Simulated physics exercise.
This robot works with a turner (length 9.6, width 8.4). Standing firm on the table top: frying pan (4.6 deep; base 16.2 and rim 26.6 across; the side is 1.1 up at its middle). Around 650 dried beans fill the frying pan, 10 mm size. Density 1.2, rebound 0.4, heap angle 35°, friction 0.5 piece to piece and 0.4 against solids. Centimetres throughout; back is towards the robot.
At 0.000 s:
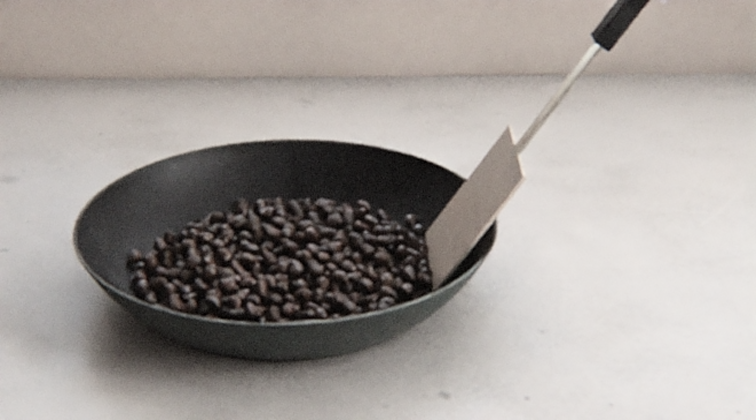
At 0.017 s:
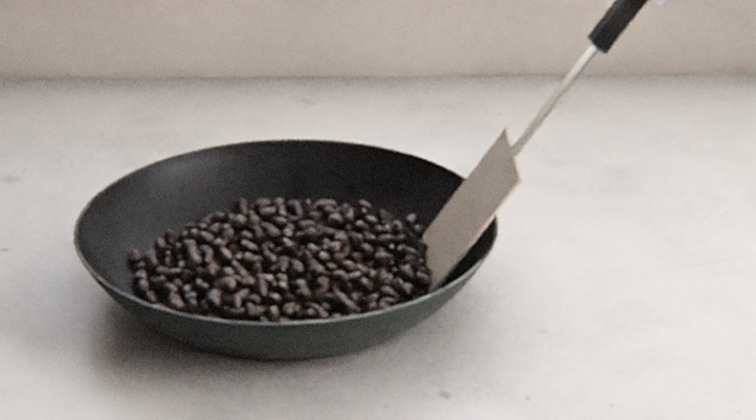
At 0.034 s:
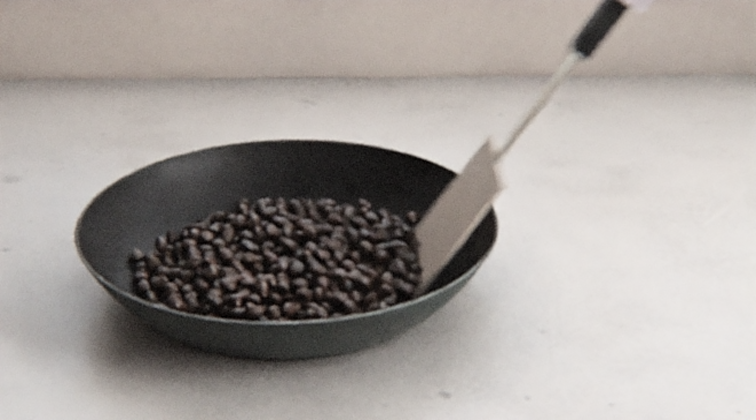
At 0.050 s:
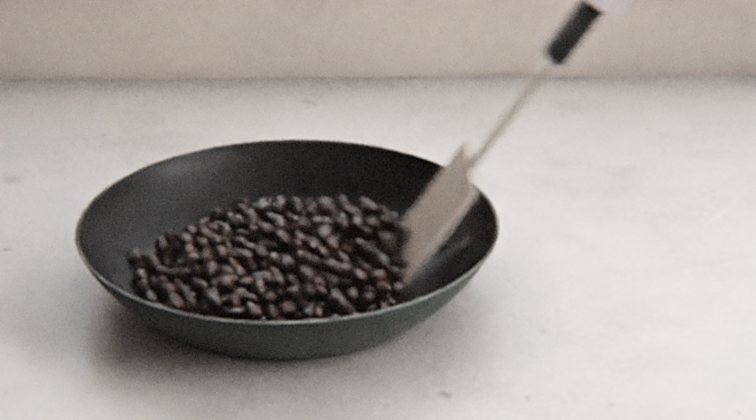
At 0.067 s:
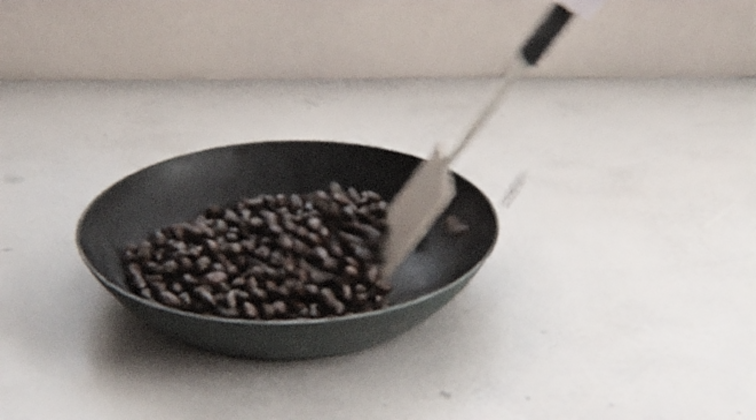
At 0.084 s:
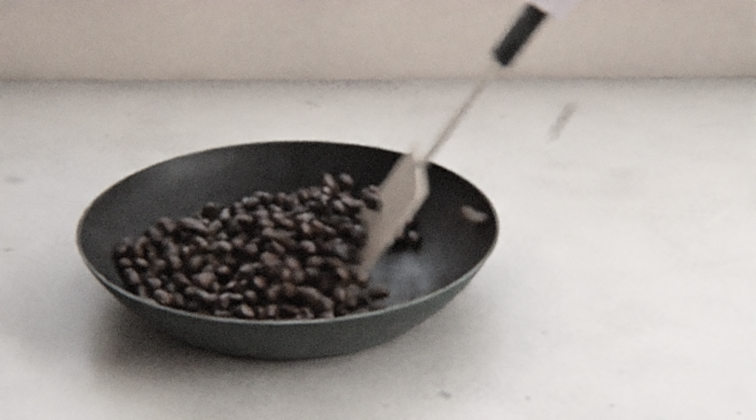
On a pale table top, a turner sweeping leftward through dark beans in a black frying pan, pushing the heap to the left.
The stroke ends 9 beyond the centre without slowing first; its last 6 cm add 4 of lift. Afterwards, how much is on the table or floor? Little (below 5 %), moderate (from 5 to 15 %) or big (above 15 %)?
Answer: Big; above 15 % of the dried beans finish on the table or floor.
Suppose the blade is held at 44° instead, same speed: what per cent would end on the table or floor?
Then about 25 per cent.
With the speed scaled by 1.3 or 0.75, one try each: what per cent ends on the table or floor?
About 30 and 25 per cent.
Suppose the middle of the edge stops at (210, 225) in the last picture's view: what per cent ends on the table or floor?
About 10 per cent.
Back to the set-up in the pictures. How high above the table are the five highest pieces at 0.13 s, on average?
Roughly 10 cm.
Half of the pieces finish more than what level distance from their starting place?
Some 5 cm.
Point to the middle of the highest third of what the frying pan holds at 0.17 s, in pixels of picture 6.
Around (186, 233).
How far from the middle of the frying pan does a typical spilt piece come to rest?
Some 30 cm.
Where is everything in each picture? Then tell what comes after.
Turner top edge at (517, 150), sloping 56°; upper third of the load around (289, 257), from x 135 to 425, top at y 205; 651 in the frying pan, in the first picture.
Turner top edge at (514, 152), sloping 56°; upper third of the load around (292, 256), from x 135 to 425, top at y 205, in the second picture.
Turner top edge at (497, 159), sloping 56°; upper third of the load around (299, 253), from x 135 to 420, top at y 205, in the third picture.
Turner top edge at (472, 165), sloping 56°; upper third of the load around (304, 250), from x 135 to 445, top at y 200, in the fourth picture.
Turner top edge at (446, 166), sloping 56°; upper third of the load around (293, 245), from x 130 to 515, top at y 190; 650 in the frying pan, 1 on the blade or in flight, in the fifth picture.
Turner top edge at (421, 167), sloping 56°; upper third of the load around (280, 242), from x 120 to 560, top at y 120; 650 in the frying pan, 1 on the blade or in flight, in the sixth picture.
By 0.13 s, sloping 56°, highest piece 22 above the table; 650 in the frying pan, 1 on the blade or in flight.
By 0.17 s, sloping 56°, highest piece 31 above the table; 649 in the frying pan, 2 on the blade or in flight.
By 0.39 s, sloping 56°, highest piece 47 above the table; 491 in the frying pan, 108 on the table or floor, 52 on the blade or in flight.
By 1.44 s, sloping 56°, highest piece 4 above the table; 490 in the frying pan, 161 on the table or floor.
Final count, 490 in the frying pan, 161 on the table or floor. That is 25 % on the table or floor.
